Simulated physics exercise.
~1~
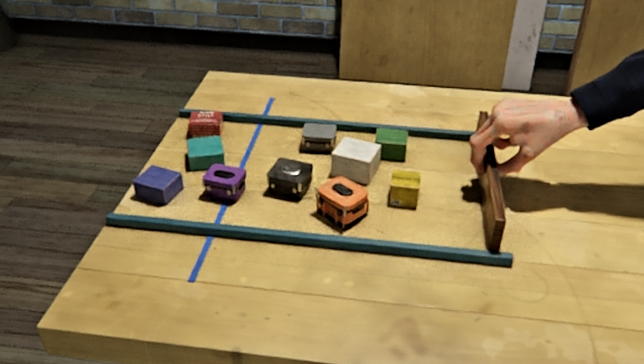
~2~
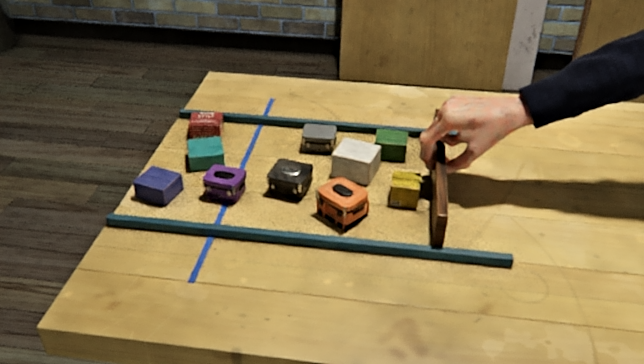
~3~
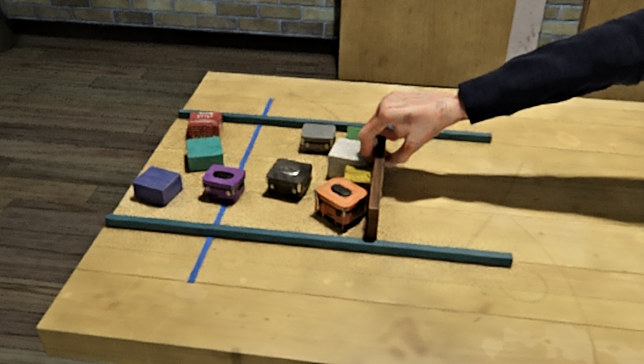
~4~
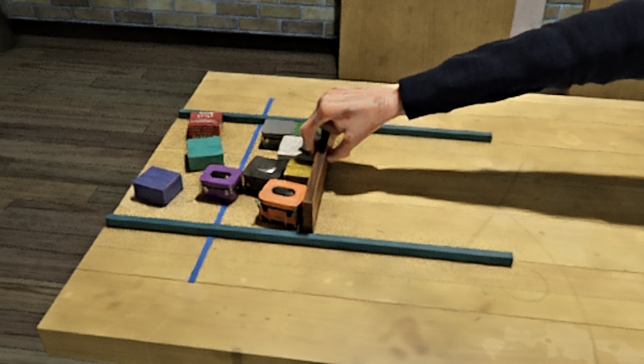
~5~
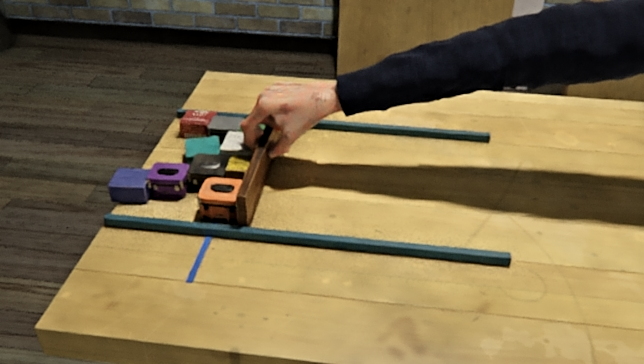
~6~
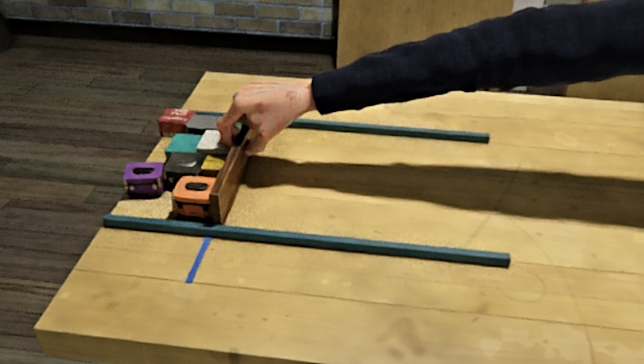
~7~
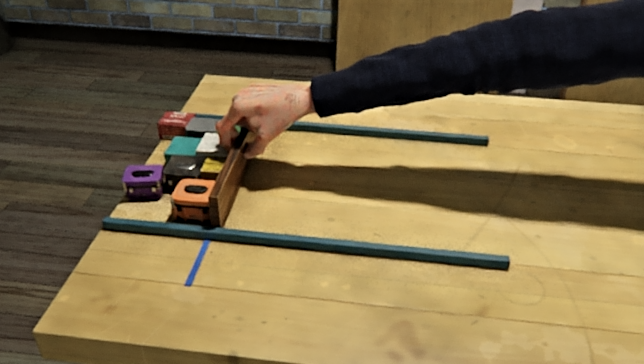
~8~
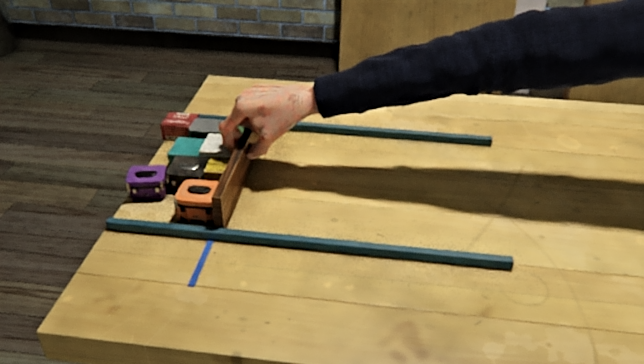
The footage shows a hand sliding an upright wooden board leftward between two rails on a table, gathering colourful blocks and small cases and pushing them past a blue tape strip toward the edge, where the blue block disappears and the others remain bunched against the stopped board.
